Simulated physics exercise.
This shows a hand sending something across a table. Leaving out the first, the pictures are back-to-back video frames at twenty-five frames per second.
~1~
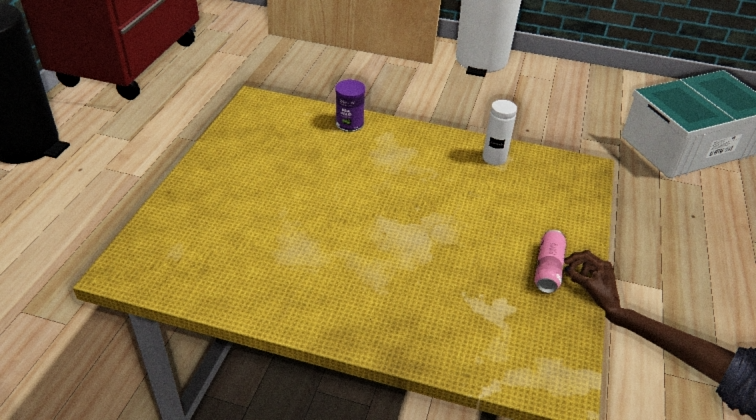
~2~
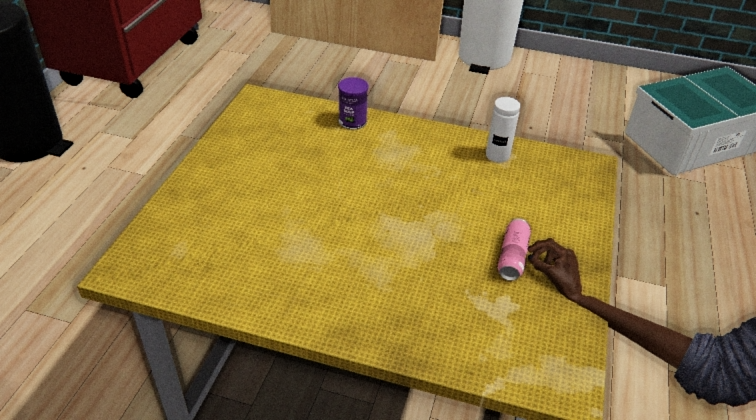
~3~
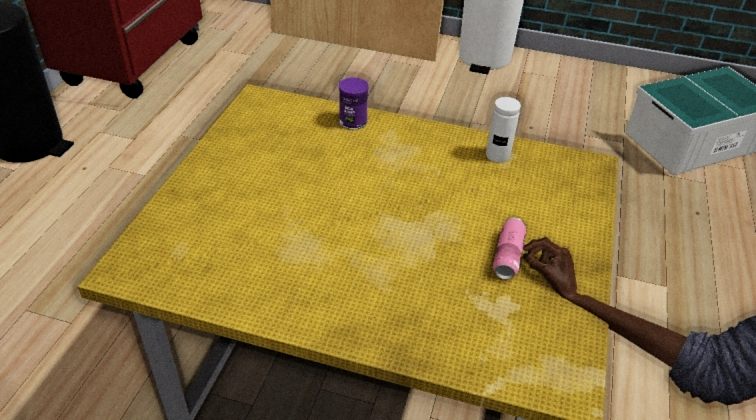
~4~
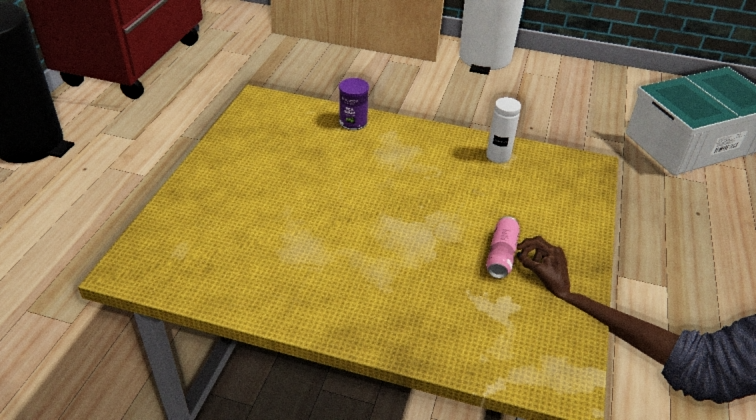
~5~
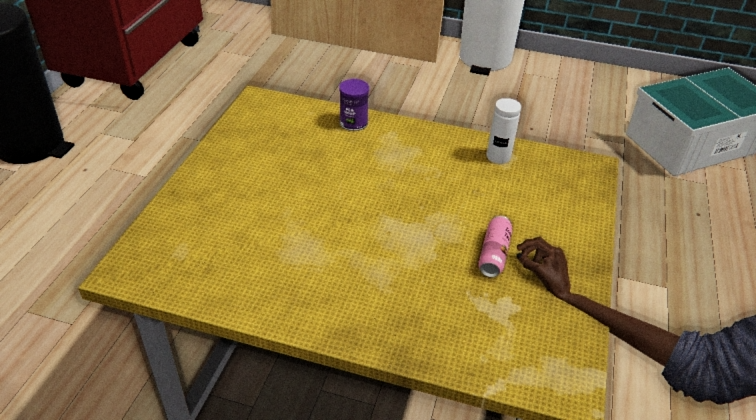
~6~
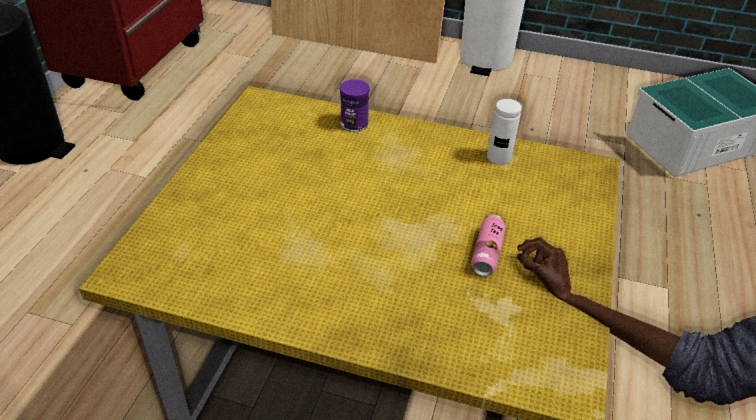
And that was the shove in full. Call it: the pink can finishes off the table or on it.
On it.
Then, 0.20 s later than the last frame, pink can moved well along near (454, 237).
Then, 0.50 s later than the last frame, pink can moved well along near (411, 227).
Then, 1.00 s later than the last frame, pink can moved well along near (365, 217).
When it is over, moved from the start, pink can. End places, in pixels of the last picture, pink can near (347, 213).
